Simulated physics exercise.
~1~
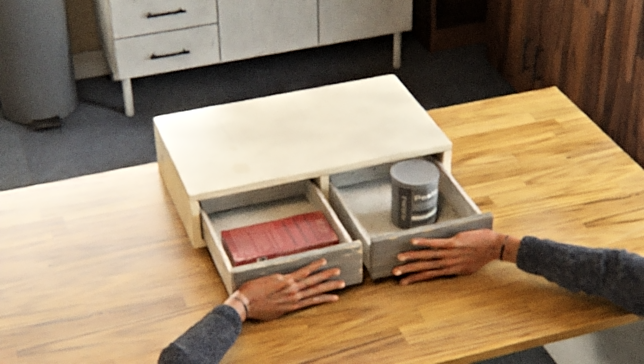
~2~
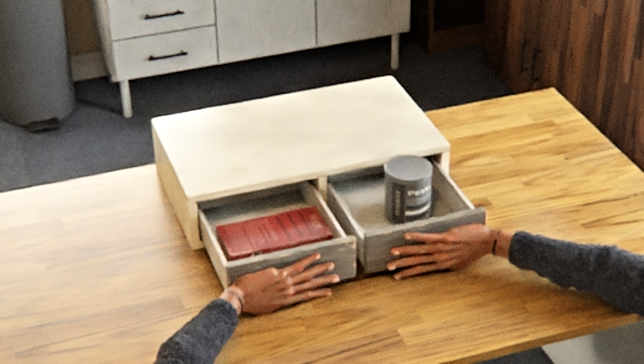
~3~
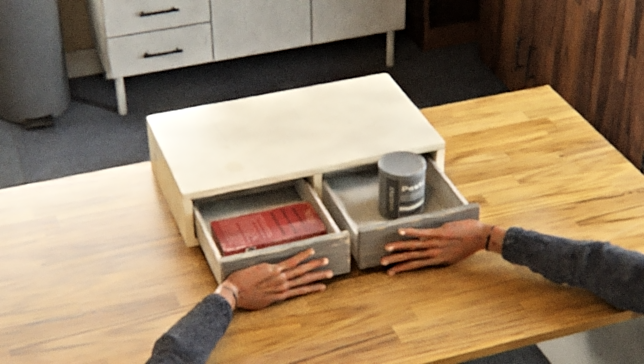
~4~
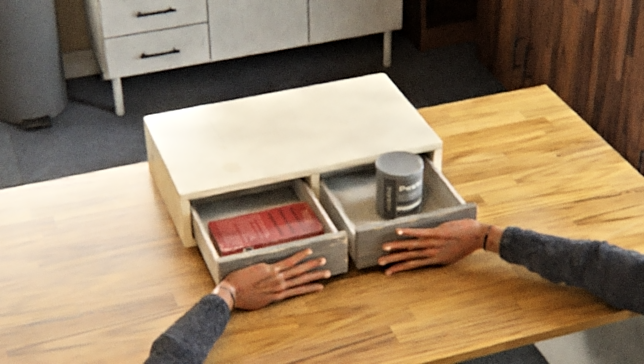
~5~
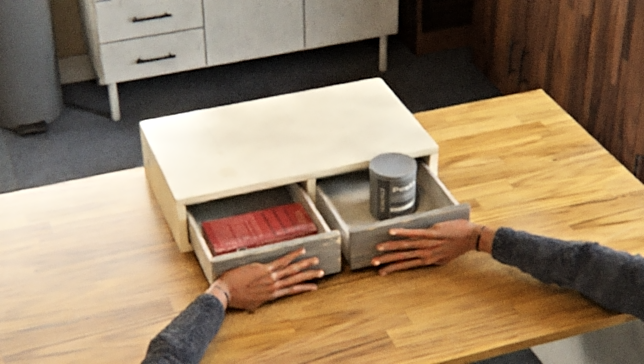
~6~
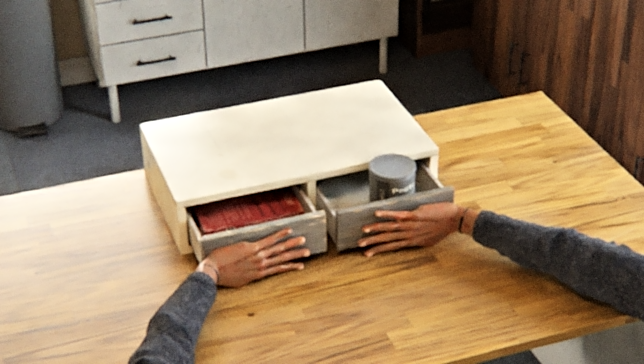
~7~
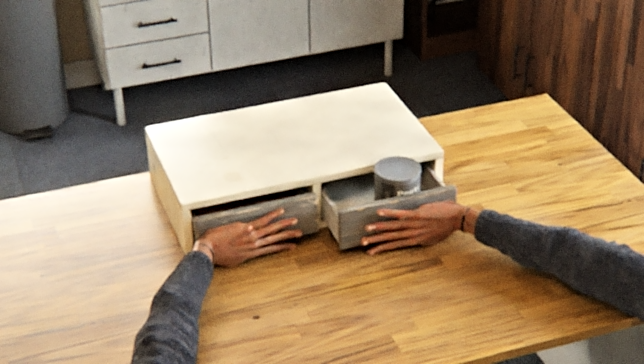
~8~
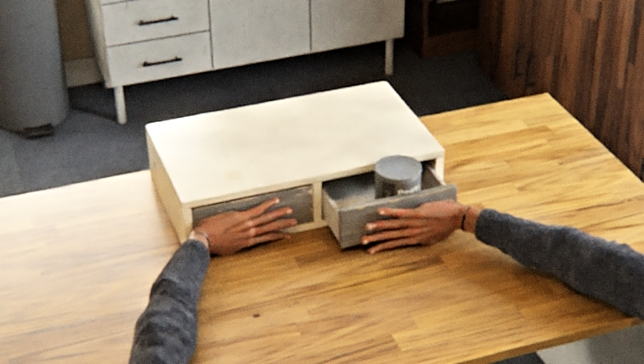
Hands pushing two open drawers into a low cabinet, the left with a red packet closing, the right with a grey tub staying ajar.
